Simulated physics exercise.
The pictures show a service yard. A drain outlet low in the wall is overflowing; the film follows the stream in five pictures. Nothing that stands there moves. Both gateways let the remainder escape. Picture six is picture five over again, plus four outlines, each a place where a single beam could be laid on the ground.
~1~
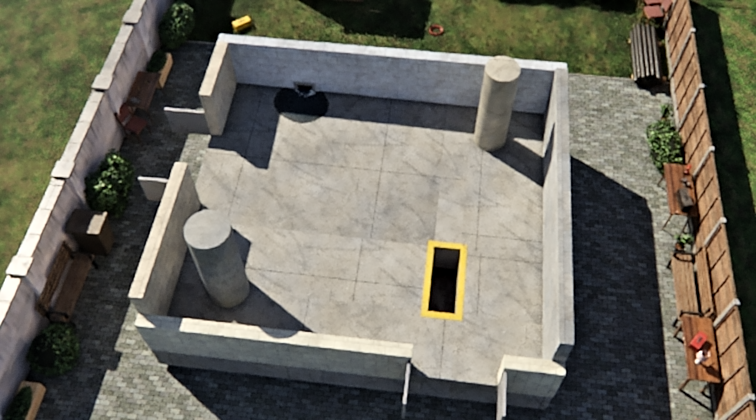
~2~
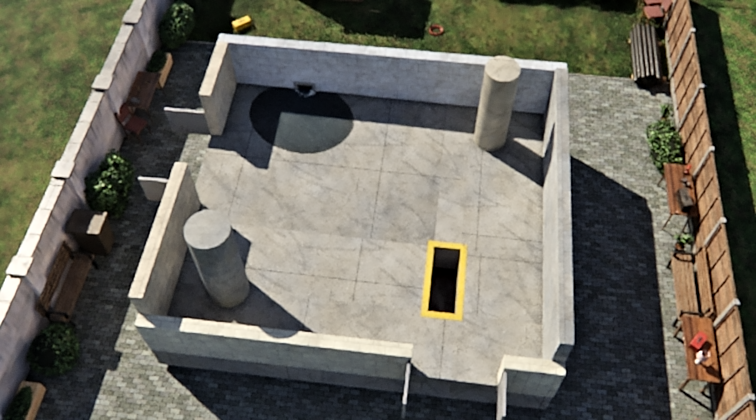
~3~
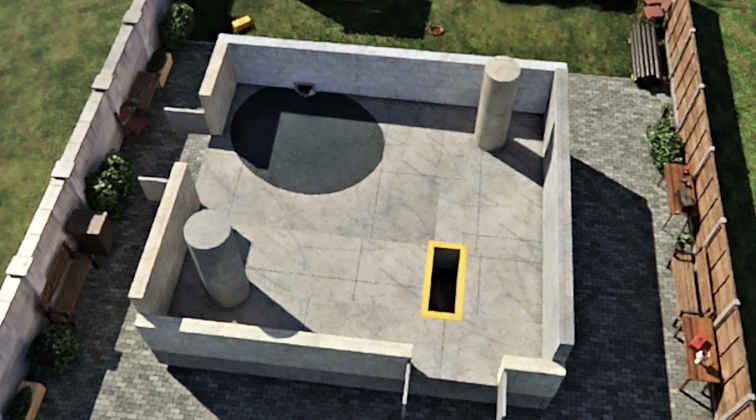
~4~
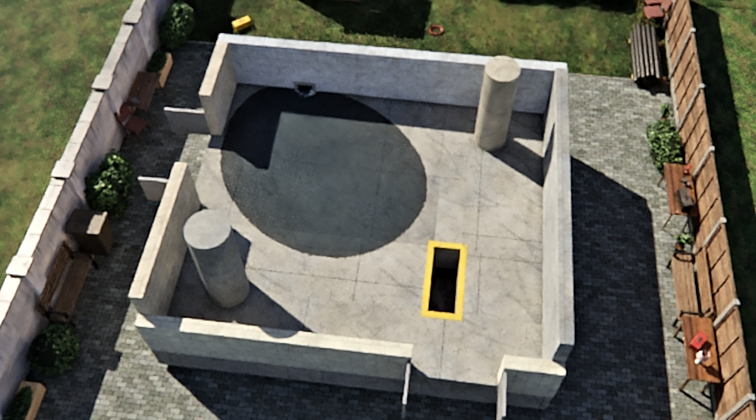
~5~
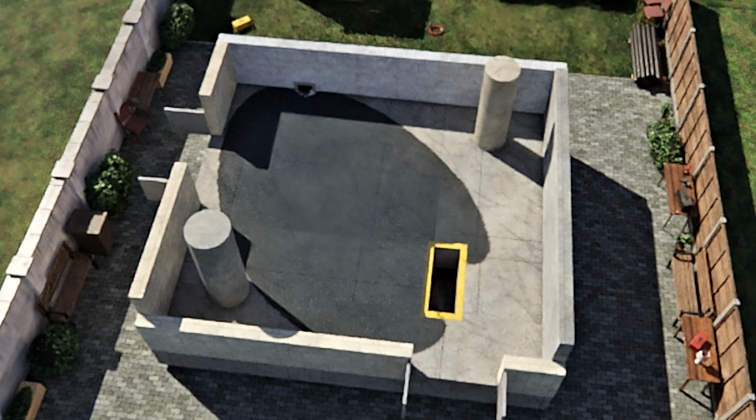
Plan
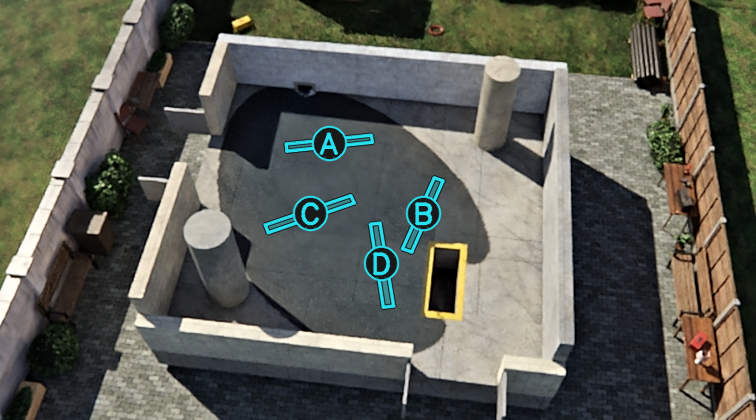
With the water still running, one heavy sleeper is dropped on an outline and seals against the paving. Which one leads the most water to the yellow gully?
C works best here.
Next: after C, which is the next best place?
Place D.
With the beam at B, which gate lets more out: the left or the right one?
The right gate.
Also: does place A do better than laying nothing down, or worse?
Place A is worse.
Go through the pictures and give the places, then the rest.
Outfall at (305, 87); yellow gully at (445, 280); open gate at (455, 368); open gate at (211, 168); water covers 2 % of the ground and shows as far out as (319, 116); yellow gully still dry.
Water covers 7 % of the ground and shows as far out as (320, 148); yellow gully still dry.
Water covers 17 % of the ground and shows as far out as (302, 192); yellow gully still dry.
Water covers 32 % of the ground and shows as far out as (371, 247); yellow gully still dry.
Water covers 52 % of the ground and shows as far out as (422, 330); yellow gully taking water.
On the marked copy, A from (286, 147) to (371, 138); B from (407, 250) to (438, 179); C from (266, 228) to (352, 199); D from (375, 223) to (388, 306).
Choosing A, about 15 % of the stream runs into the yellow gully, about 85 % out by the gates.
Choosing B, about 14 % of the stream runs into the yellow gully, about 85 % out by the gates.
Choosing C, about 36 % of the stream runs into the yellow gully, about 64 % out by the gates.
Choosing D, about 27 % of the stream runs into the yellow gully, about 72 % out by the gates.
